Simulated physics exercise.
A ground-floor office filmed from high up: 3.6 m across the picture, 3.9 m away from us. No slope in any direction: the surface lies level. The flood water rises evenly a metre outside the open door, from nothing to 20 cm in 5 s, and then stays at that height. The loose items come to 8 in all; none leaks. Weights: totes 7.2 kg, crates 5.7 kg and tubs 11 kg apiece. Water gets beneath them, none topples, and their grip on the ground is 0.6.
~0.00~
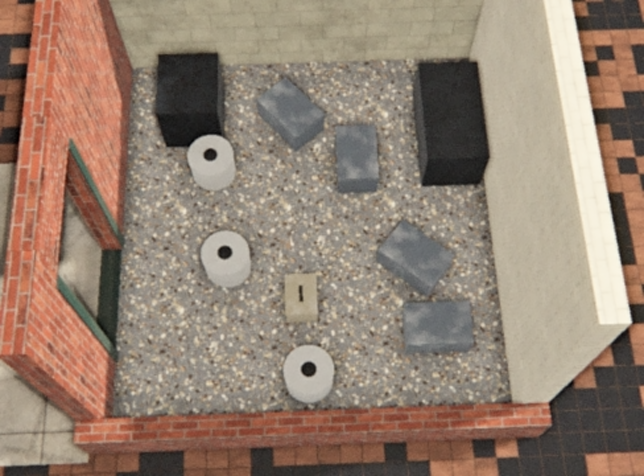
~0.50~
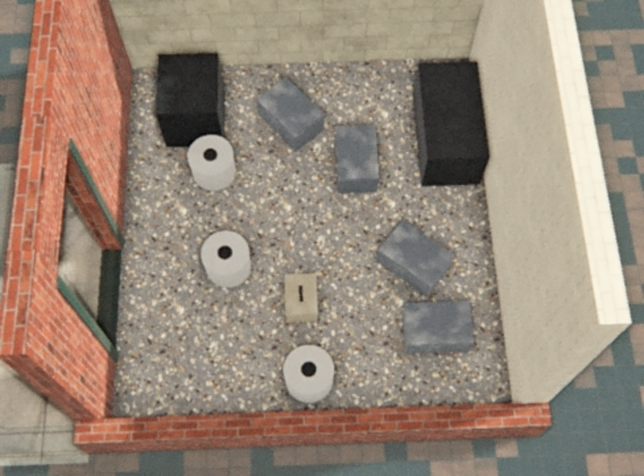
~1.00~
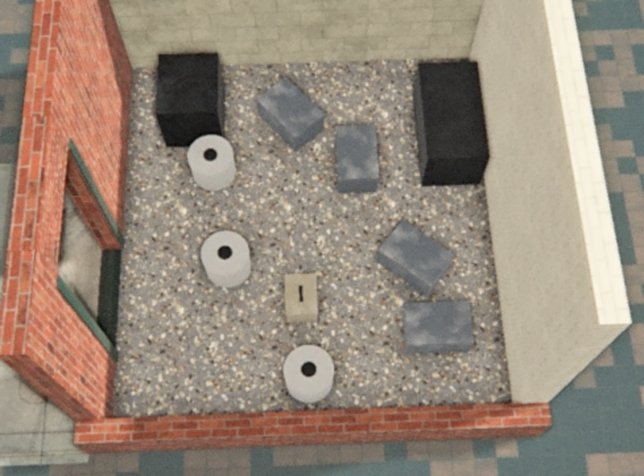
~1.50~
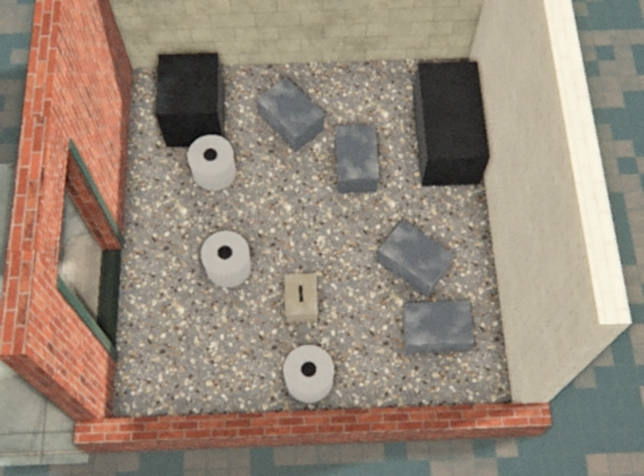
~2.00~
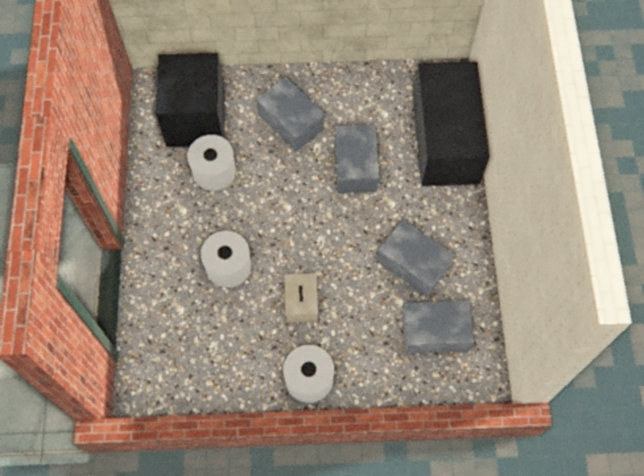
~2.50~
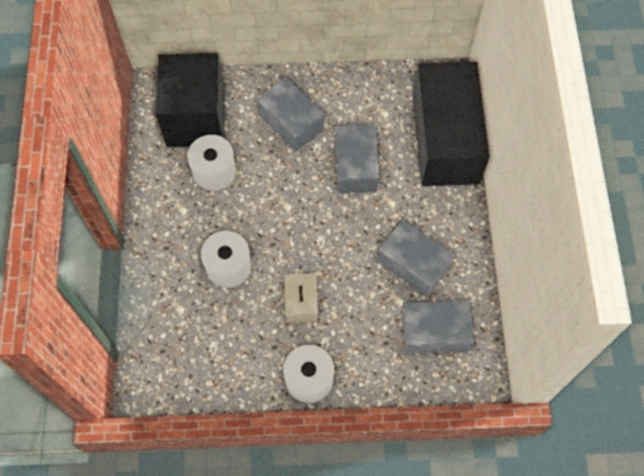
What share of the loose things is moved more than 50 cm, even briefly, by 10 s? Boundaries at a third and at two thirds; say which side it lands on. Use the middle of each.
By my guess the moved share will come to two thirds or beyond.
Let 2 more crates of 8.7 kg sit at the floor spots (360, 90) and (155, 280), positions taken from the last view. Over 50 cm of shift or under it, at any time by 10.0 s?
Inside the limit, then above the limit.
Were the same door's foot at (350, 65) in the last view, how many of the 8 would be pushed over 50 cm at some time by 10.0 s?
The count would be 6.
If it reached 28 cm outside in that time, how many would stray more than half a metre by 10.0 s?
The count would be 7.
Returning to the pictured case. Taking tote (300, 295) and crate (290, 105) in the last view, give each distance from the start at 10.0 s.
Net displacement, in order: 120 cm; 50 cm.
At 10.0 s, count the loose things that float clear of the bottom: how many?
7 of them.
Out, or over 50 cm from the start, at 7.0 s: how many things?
3 in all.
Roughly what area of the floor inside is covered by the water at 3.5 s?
About 1.5 m2 is covered.
After 3.5 s 0 of 8 are over 50 cm from their spots; 0 afloat.
After 4.5 s 0 of 8 are over 50 cm from their spots; 0 afloat.
After 7.0 s 3 of 8 are over 50 cm from their spots; 2 afloat.
After 10.0 s 6 of 8 are over 50 cm from their spots, and 7 have been at some point; 7 afloat.
